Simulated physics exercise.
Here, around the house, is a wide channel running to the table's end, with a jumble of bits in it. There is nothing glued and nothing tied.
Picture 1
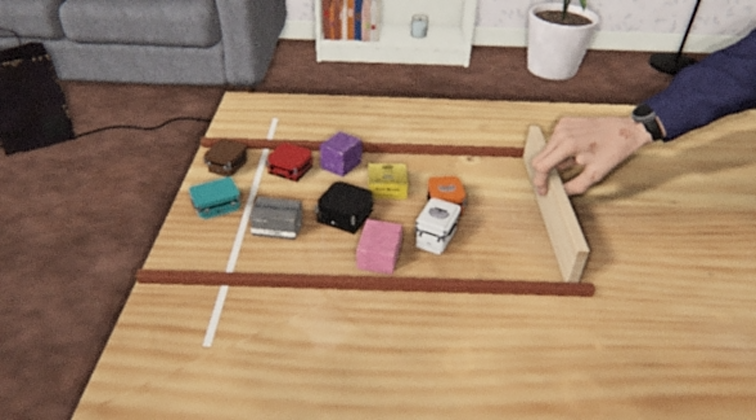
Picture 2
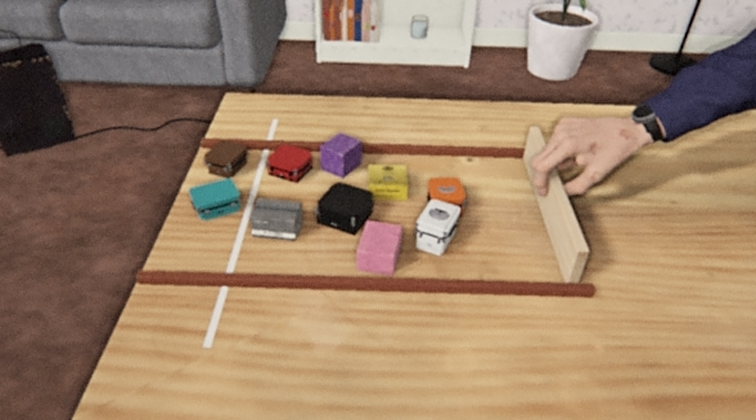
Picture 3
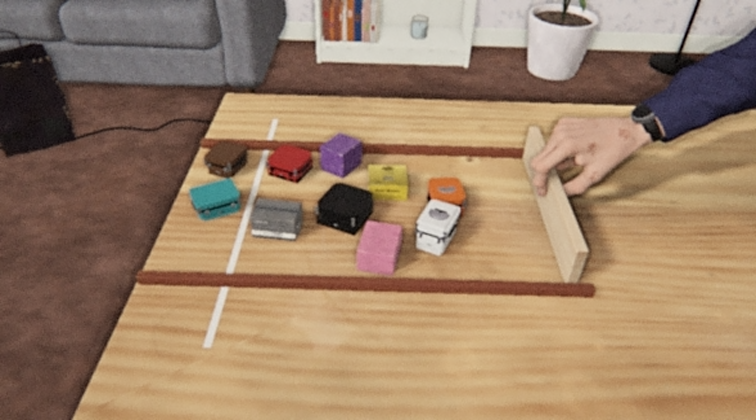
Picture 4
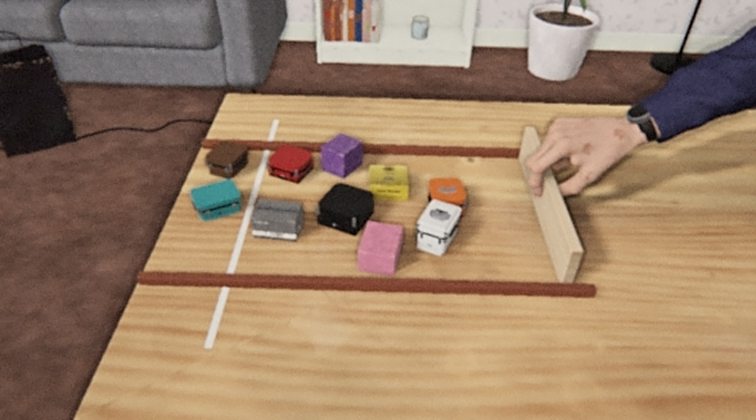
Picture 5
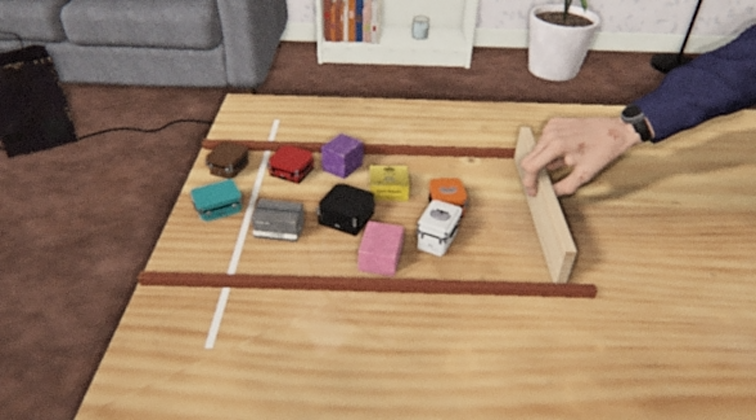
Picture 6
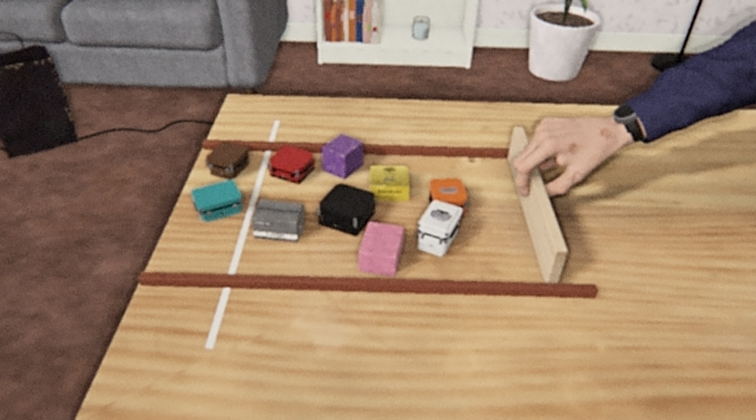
At the start, a hand holds an upright wooden board at the right of a jumble of small coloured cases and blocks between two dark red rails on a table. The hand then slides the board a short way left, leaving a gap, while the pieces stay practically still.
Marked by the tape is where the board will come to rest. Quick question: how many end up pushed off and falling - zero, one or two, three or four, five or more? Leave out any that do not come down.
Three or four.
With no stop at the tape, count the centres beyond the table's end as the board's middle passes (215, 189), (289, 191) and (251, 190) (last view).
Over the end: 5, 0, 3.
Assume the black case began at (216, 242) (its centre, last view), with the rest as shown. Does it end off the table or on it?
From that start, the object then is safe.
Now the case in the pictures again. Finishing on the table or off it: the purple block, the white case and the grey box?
Going one by one, the purple block keeps its place, then the white case keeps its place, and finally the grey box comes off.
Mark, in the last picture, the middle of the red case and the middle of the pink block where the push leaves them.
You'll see the red case at (206, 167), with the pink block at (208, 258).
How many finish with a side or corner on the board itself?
Counting them up gives 5.
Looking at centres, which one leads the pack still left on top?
Looks like the red case to me.
Soon after, none off yet; brown case at rest near (229, 161); turquoise case at rest near (218, 201); red case at rest near (292, 165).
After that, none off yet; brown case displaced a little near (216, 161); turquoise case displaced about its own width near (191, 198); red case displaced about its own width near (244, 169).
In the end, the number that fall off is three or four; gone, grey box, turquoise case and brown case.
